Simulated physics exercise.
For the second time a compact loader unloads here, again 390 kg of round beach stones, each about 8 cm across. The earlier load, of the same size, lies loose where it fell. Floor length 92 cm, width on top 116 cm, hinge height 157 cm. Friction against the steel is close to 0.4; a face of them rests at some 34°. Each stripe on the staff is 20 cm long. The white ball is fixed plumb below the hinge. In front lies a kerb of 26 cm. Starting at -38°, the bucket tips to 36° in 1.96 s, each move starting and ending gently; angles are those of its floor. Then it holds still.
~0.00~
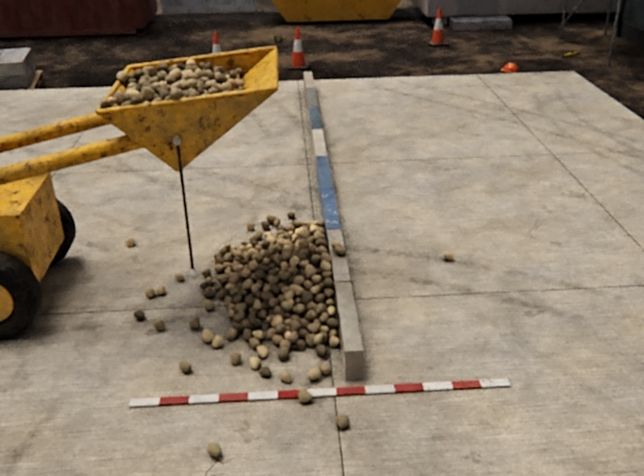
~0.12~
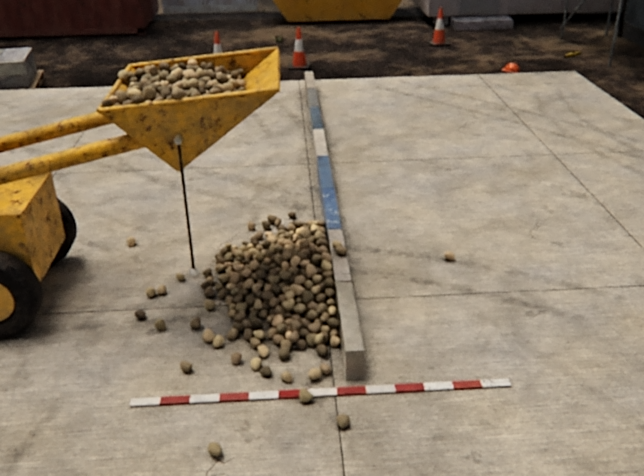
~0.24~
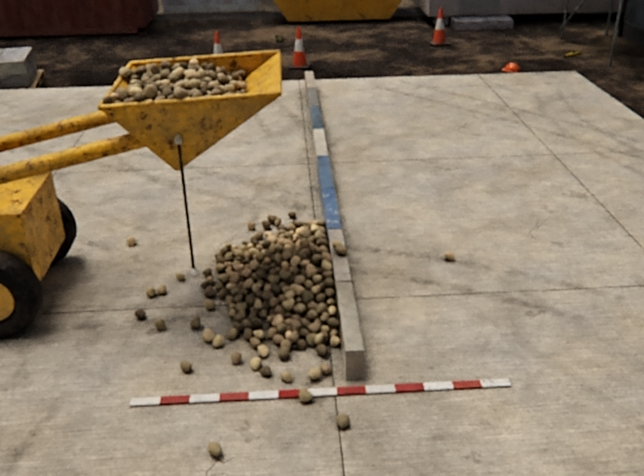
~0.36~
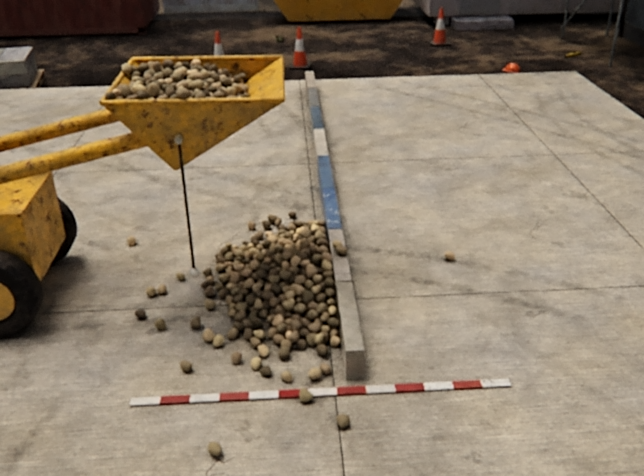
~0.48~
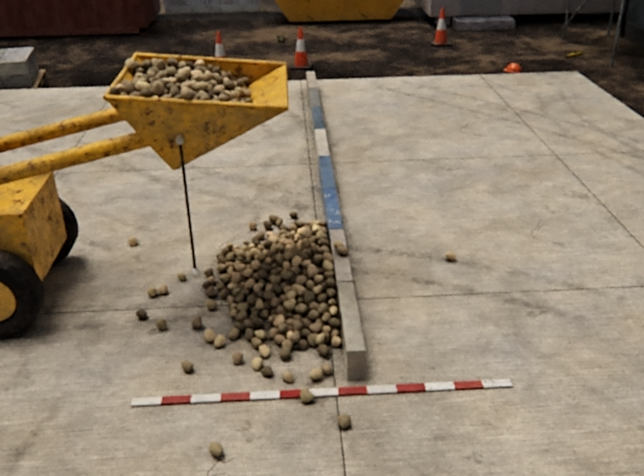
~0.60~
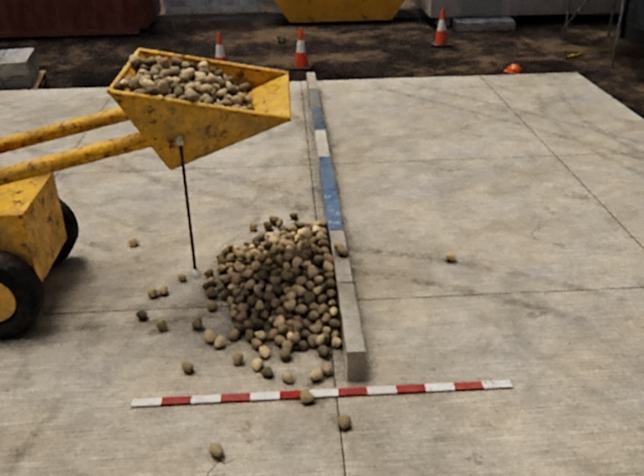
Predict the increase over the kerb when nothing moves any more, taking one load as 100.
Close to 41 parts in a hundred.
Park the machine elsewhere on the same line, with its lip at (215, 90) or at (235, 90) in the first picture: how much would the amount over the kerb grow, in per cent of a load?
Near 0 per cent from the first place, 5 from the second.
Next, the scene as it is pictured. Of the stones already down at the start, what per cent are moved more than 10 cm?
About 10 per cent.
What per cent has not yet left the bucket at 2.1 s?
It holds some 30 per cent.
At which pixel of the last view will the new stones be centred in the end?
Around (328, 272).
After 1.5 s the floor is at 24°; in per cent of one load, 96 in the bucket, 104 on this side of the kerb; the foremost stones are at (346, 255).
After 2.1 s the floor is at 36°; in per cent of one load, 28 in the bucket, 166 on this side of the kerb, 6 over the kerb; the foremost stones are at (389, 269).
After 2.4 s the floor is at 36°; in per cent of one load, 1 in the bucket, 175 on this side of the kerb, 25 over the kerb; the foremost stones are at (438, 276).
After 5.2 s the floor is at 36°; in per cent of one load, 0 in the bucket, 159 on this side of the kerb, 41 over the kerb; the foremost stones are at (530, 292). Net gain over the kerb, 41.
